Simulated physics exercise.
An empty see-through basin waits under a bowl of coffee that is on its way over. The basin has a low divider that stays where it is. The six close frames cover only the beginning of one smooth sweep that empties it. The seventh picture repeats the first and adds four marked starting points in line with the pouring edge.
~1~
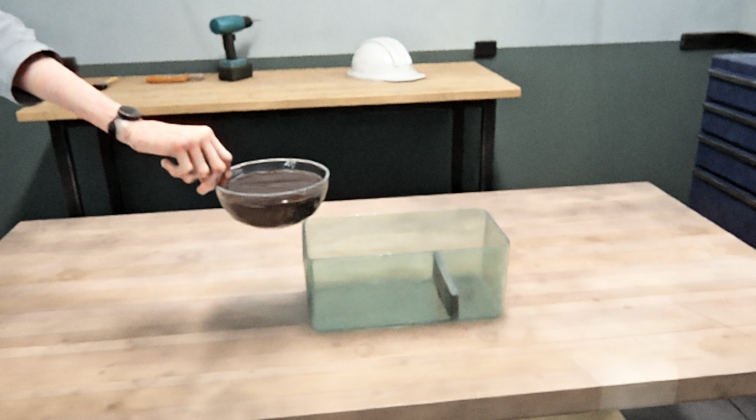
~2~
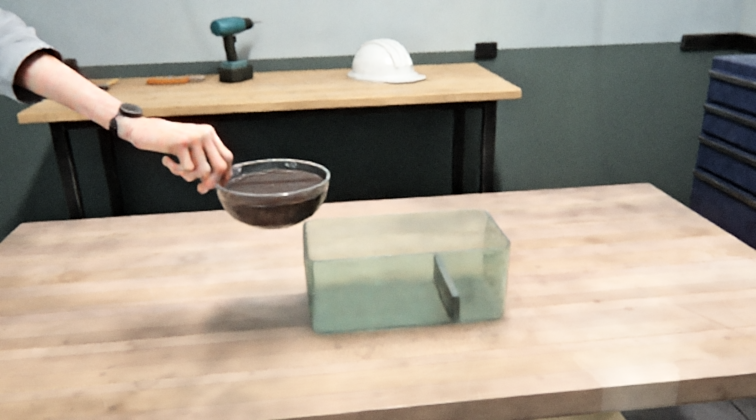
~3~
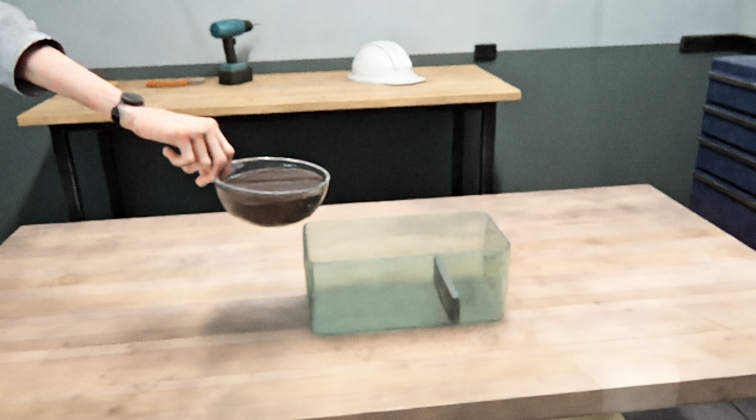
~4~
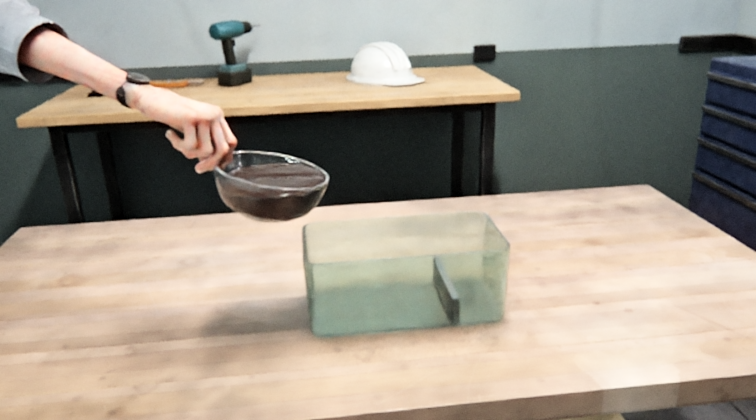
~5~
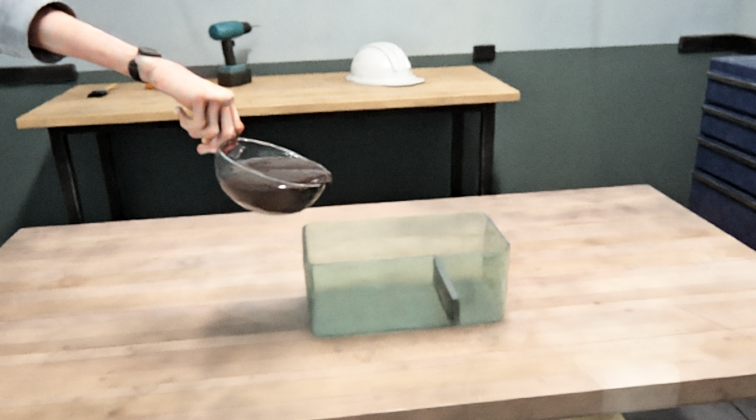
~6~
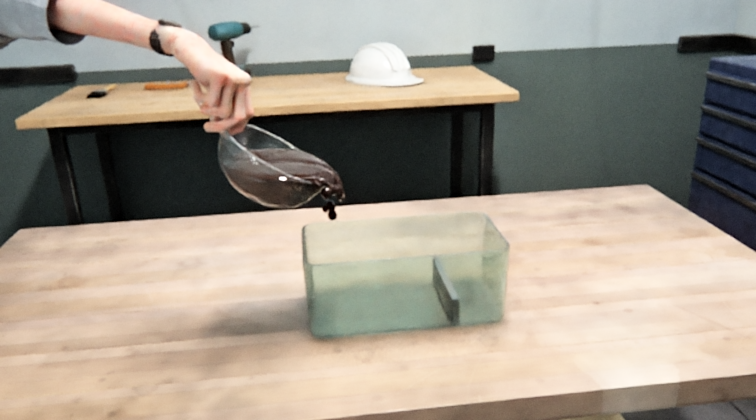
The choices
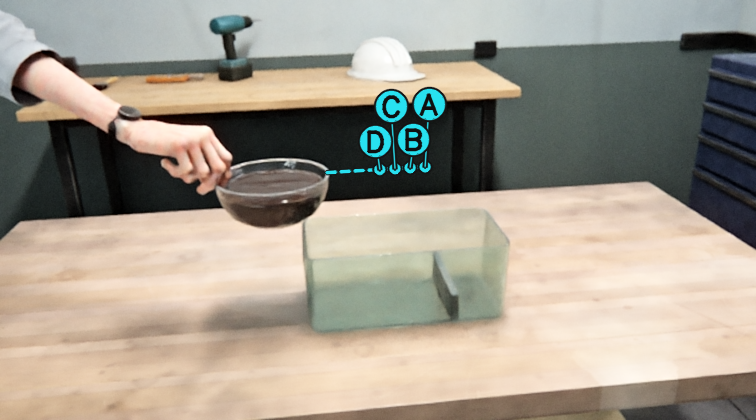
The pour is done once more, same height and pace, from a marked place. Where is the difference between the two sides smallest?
D beats the others.
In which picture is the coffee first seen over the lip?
In picture 5.
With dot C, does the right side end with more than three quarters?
No, it does not.
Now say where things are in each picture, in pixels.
Upright, lip at (327, 172); basin from (310, 330) to (503, 314); top of the wall at (445, 272); nothing has left yet, in the first frame.
Upright, lip at (327, 174); nothing has left yet, in the second frame.
Tipped about 6°, lip at (327, 176); nothing has left yet, in the third frame.
Tipped about 13°, lip at (326, 177); nothing has left yet, in the fourth frame.
Tipped about 22°, lip at (326, 177); coffee is over the lip, down to (326, 177), in the fifth frame.
Tipped about 33°, lip at (326, 177); coffee is over the lip, down to (332, 213), in the sixth frame.
On the marked copy, A at (425, 166); B at (410, 167); C at (394, 168); D at (379, 169).
With A, about 41 % ends left of the wall and 58 % right of it.
With B, about 40 % ends left of the wall and 59 % right of it.
With C, about 37 % ends left of the wall and 62 % right of it.
With D, about 49 % ends left of the wall and 50 % right of it.
